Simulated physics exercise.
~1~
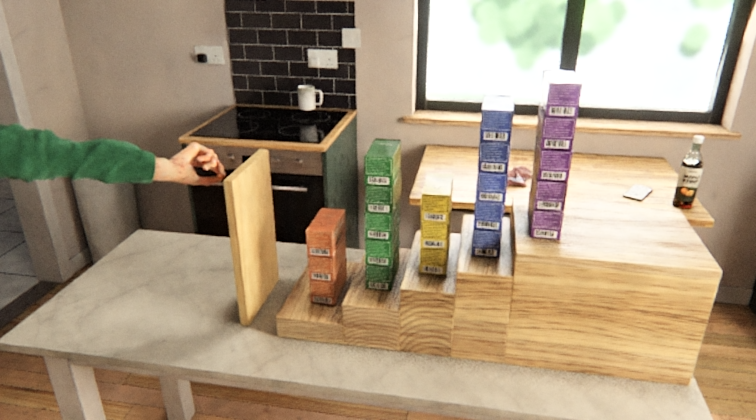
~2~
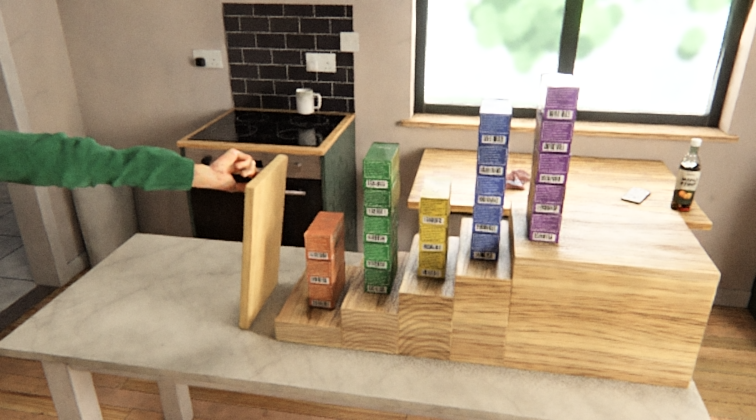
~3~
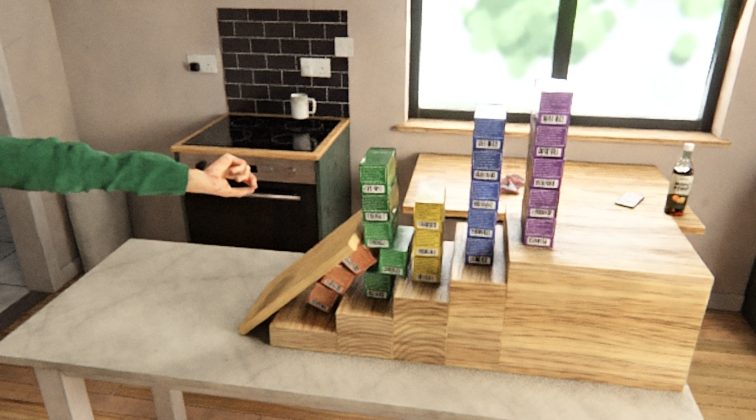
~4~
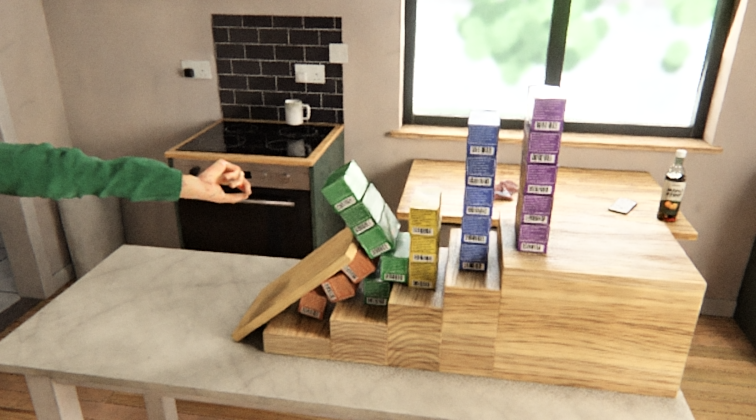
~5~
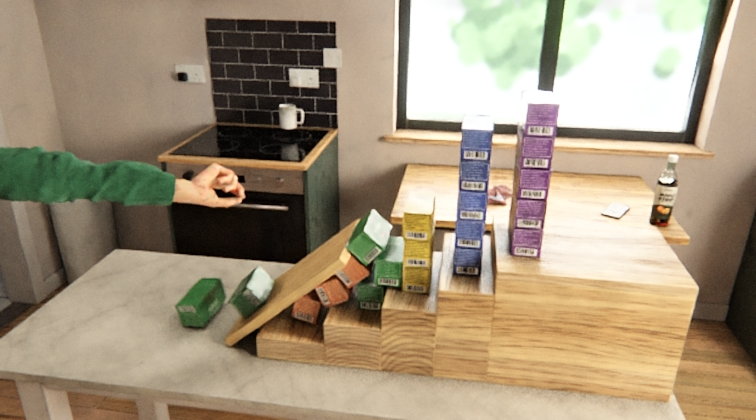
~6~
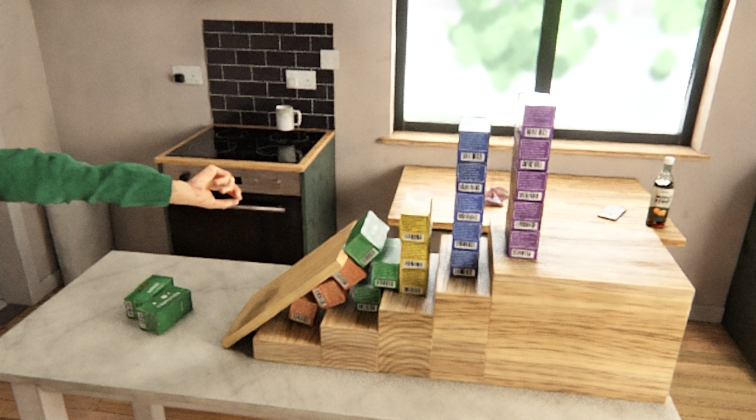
On a kitchen table, a hand tips a board, toppling orange and green packets leftward.
